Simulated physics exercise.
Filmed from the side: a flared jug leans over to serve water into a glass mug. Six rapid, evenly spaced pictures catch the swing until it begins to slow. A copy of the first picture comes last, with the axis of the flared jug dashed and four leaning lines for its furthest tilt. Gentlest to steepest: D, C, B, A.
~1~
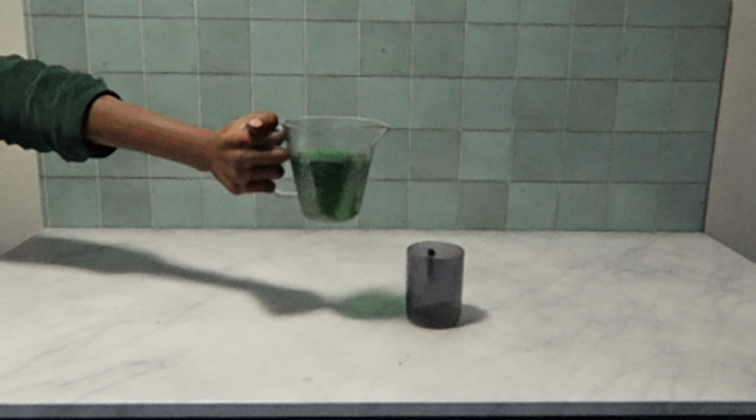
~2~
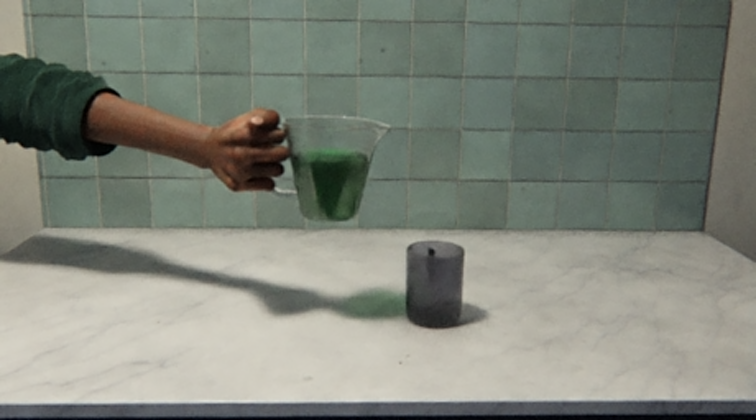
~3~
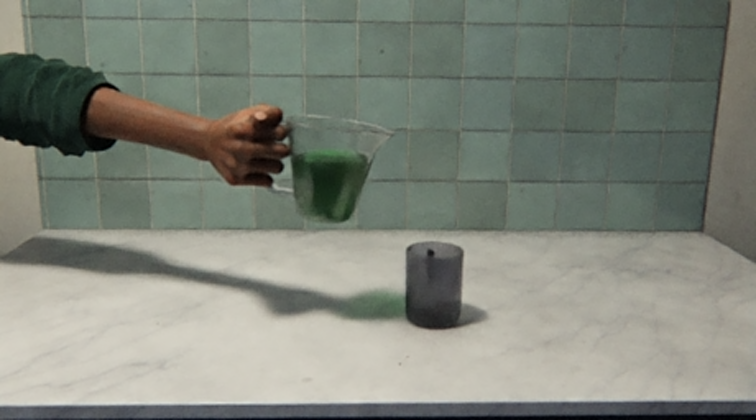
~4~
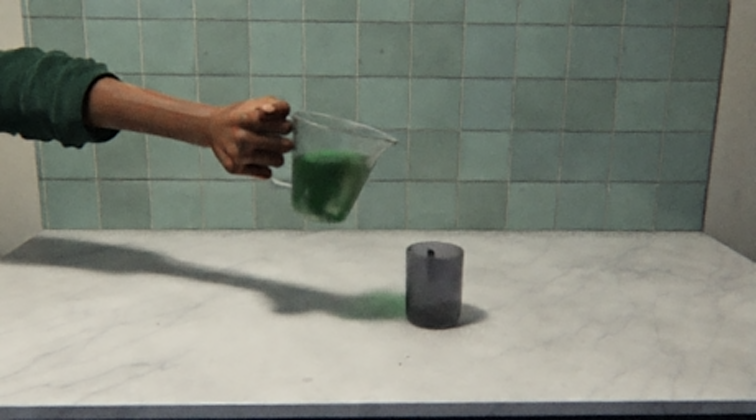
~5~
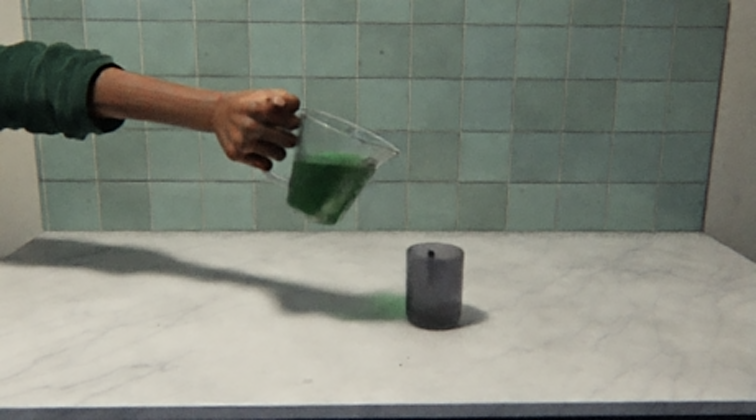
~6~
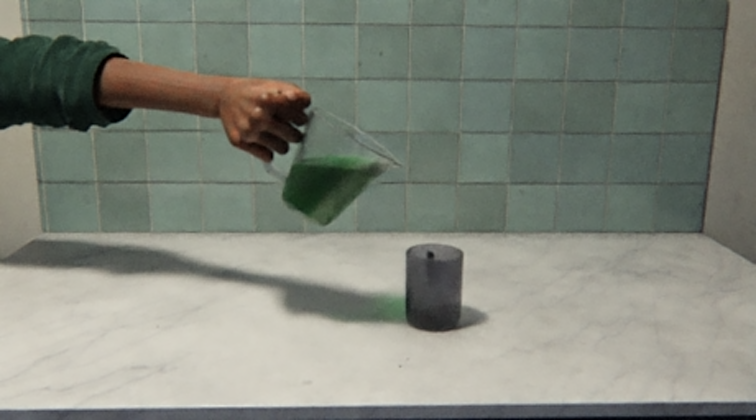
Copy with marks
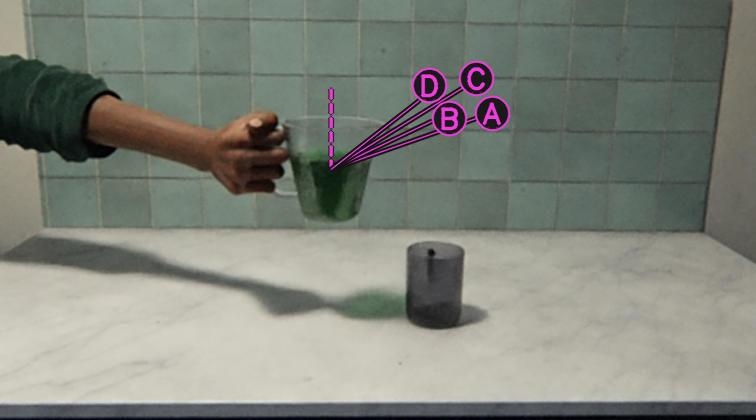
A hand holding a clear flared jug of green liquid upright, then steadily tilting it rightward above a dark glass mug.
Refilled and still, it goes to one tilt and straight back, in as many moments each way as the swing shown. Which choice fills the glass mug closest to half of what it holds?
It is C.
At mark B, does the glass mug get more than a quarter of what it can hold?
Yes.
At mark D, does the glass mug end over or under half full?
Under.
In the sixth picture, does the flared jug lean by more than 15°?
Yes.
In magenta, A at (476, 118); B at (431, 121); C at (462, 87); D at (419, 100).
With A, the glass mug ends with about 87 % of what it can hold.
With B, the glass mug ends with about 69 % of what it can hold.
With C, the glass mug ends with about 49 % of what it can hold.
With D, the glass mug ends with about 33 % of what it can hold.
